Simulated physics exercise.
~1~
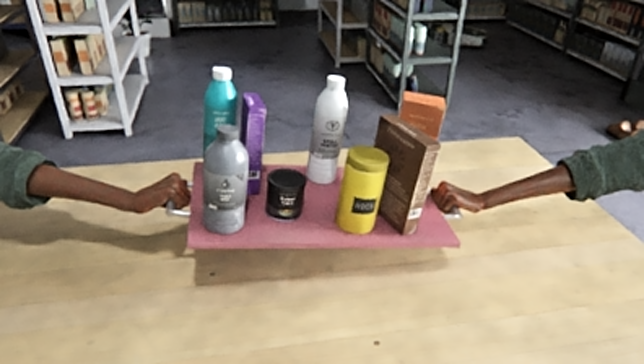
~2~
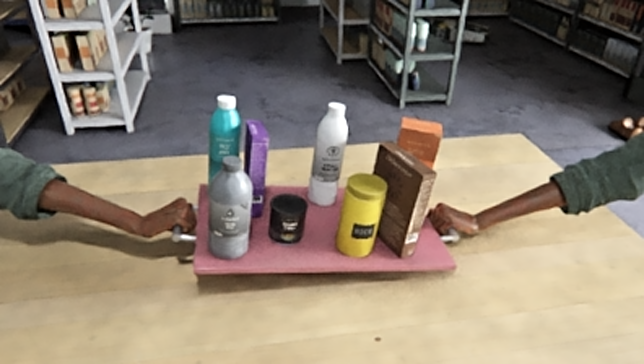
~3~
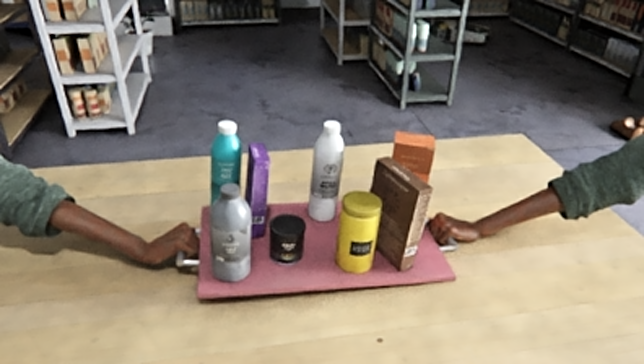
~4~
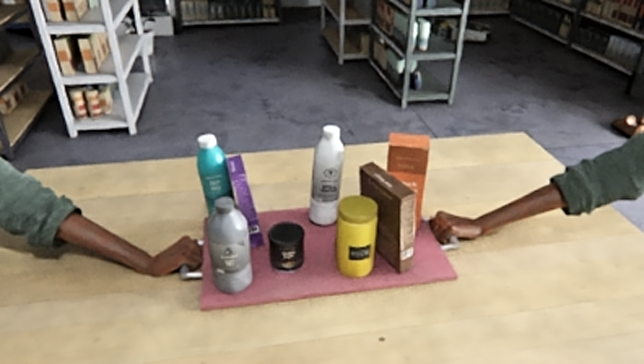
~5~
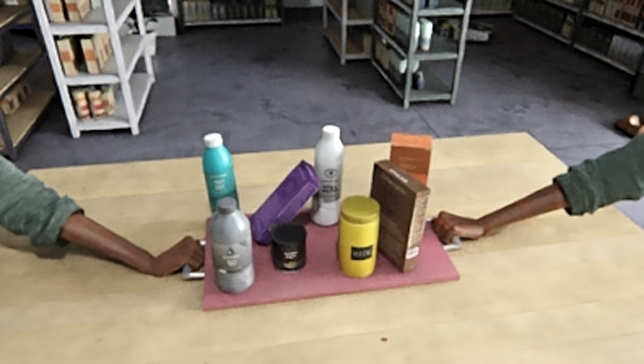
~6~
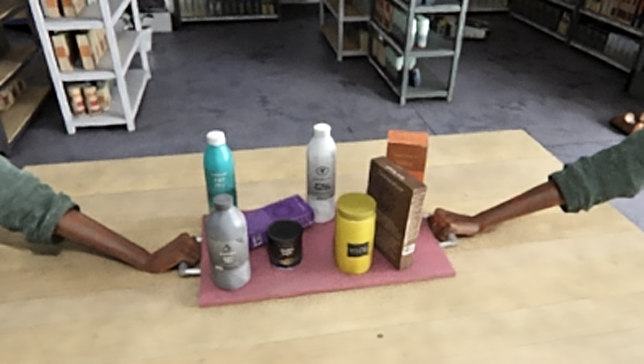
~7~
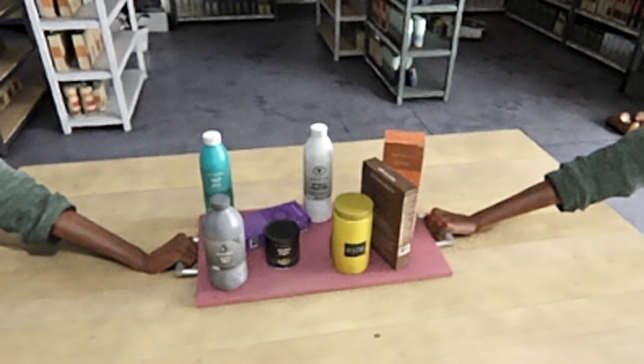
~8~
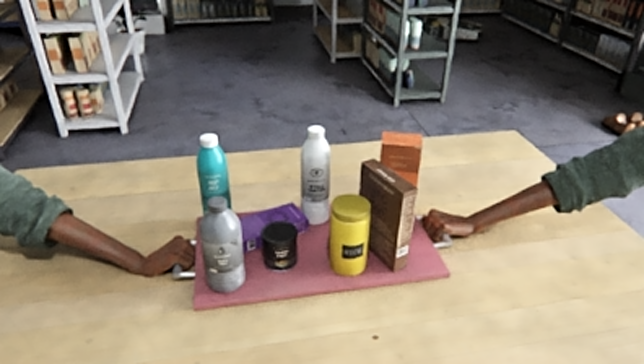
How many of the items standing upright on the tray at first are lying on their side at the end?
One item is lying on its side at the end, the purple packet.
